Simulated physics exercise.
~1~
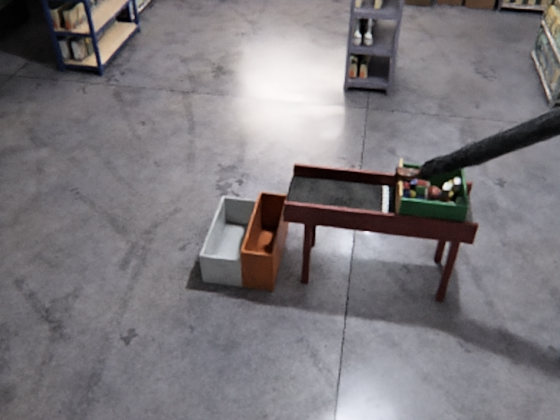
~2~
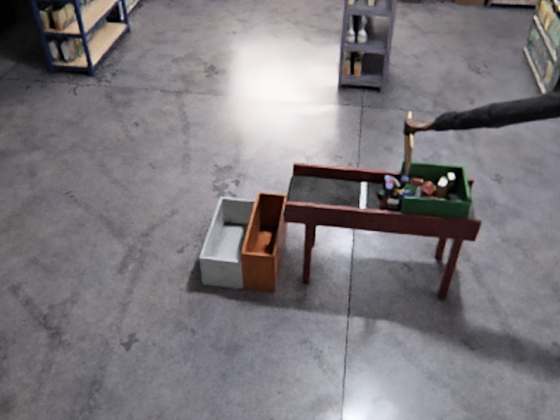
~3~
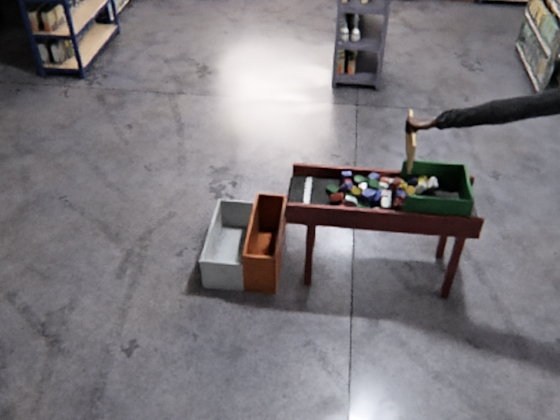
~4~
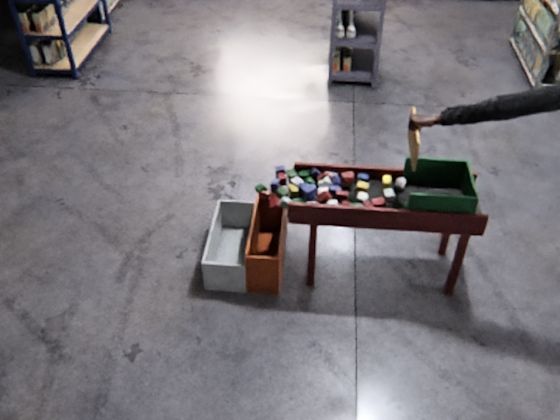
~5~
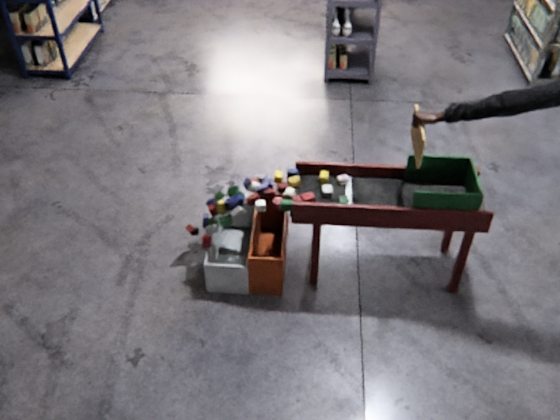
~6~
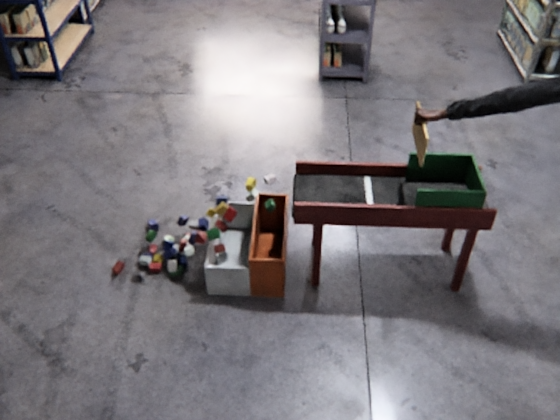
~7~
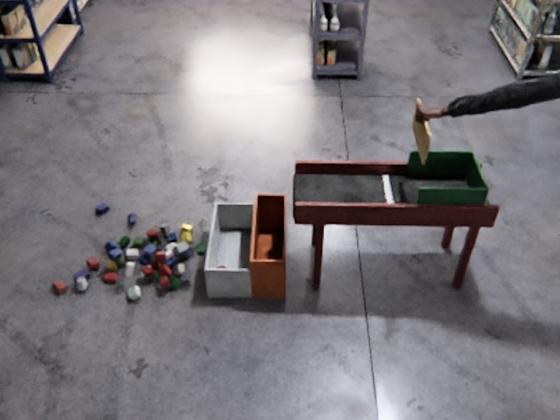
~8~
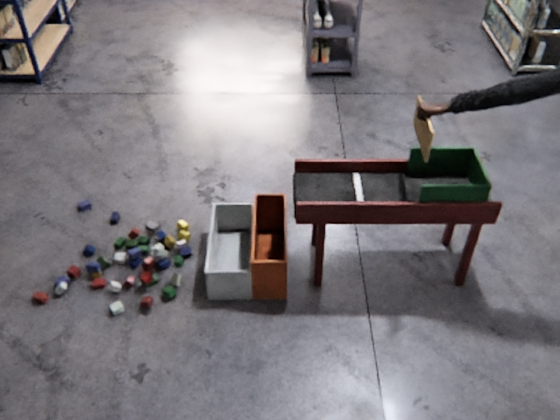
Colourful toy bricks riding a belt left from a green pen, flying over orange and white boxes and scattering across the floor.
